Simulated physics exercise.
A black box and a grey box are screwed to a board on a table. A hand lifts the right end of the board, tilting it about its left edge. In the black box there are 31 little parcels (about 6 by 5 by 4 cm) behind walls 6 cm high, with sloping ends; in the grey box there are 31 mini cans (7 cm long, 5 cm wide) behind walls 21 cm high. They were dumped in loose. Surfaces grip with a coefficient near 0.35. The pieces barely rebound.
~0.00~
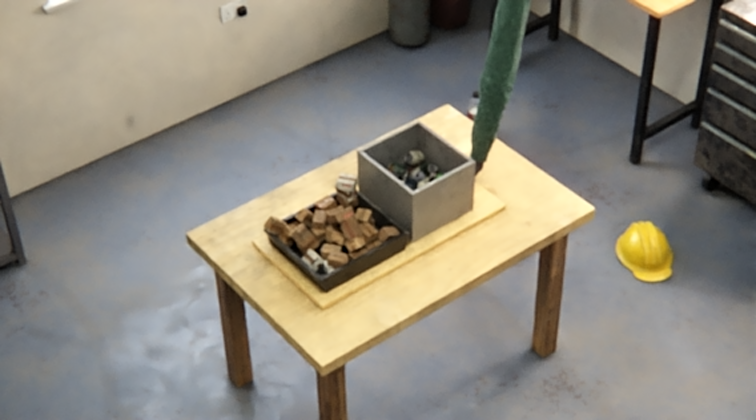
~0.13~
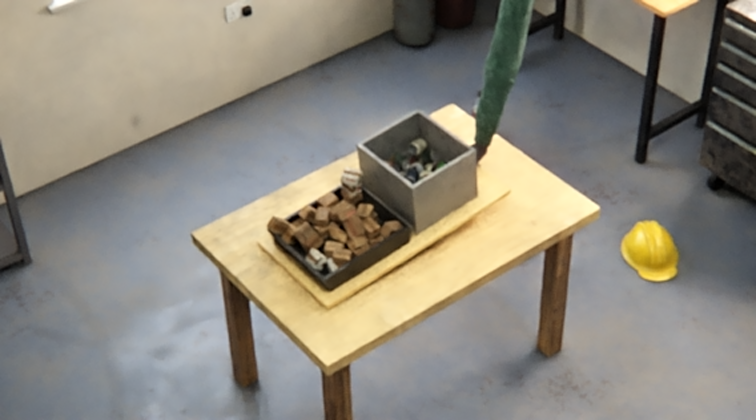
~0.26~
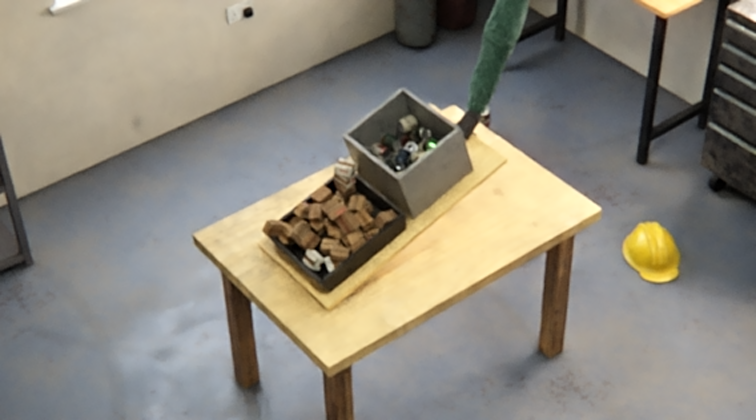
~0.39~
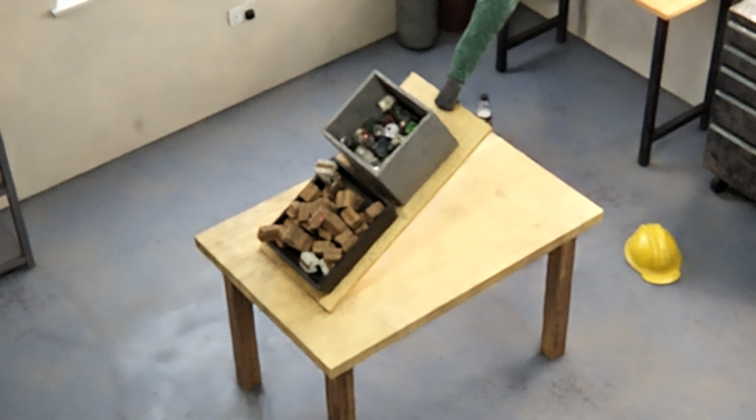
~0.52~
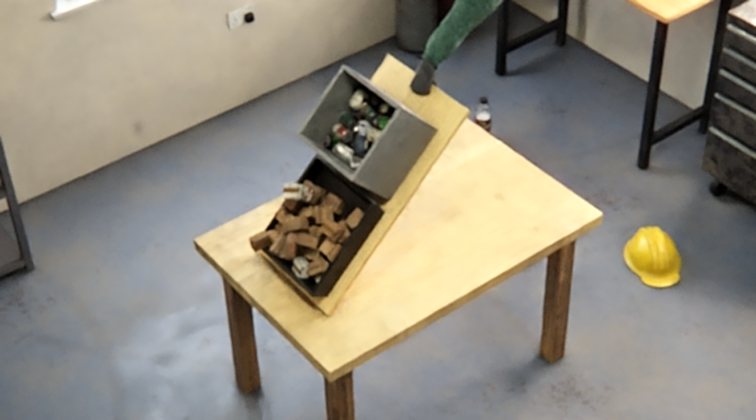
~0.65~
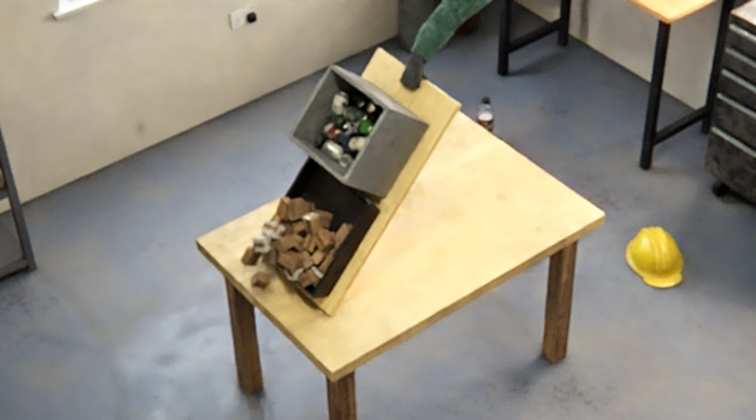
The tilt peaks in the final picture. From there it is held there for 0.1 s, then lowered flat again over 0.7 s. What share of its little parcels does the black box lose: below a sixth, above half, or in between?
Out of the black box go from a sixth to a half of the little parcels.
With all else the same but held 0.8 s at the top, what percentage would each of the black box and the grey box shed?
In that case black box 40, grey box 0 per cent.
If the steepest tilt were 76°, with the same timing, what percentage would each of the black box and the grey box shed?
In that case black box 90, grey box 60 per cent.
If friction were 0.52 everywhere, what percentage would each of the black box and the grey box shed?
In that case black box 20, grey box 0 per cent.
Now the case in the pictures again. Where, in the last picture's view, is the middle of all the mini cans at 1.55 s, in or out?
At about (425, 200).
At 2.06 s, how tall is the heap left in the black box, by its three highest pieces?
Roughly 10 cm high.
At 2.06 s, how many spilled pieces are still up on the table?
Roughly 3.
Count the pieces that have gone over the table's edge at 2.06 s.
About 8.
After 0.87 s, tilt 44°; black box 23 in, 8 out and grey box 31 in, 0 out.
After 1.16 s, tilt 18°; black box 21 in, 10 out and grey box 31 in, 0 out.
After 1.55 s, tilt 0°; black box 21 in, 10 out and grey box 31 in, 0 out.
Final count (at 2.06 s), black box 21 in, 10 out and grey box 31 in, 0 out. Asked share, 10 of 31, 32 per cent.
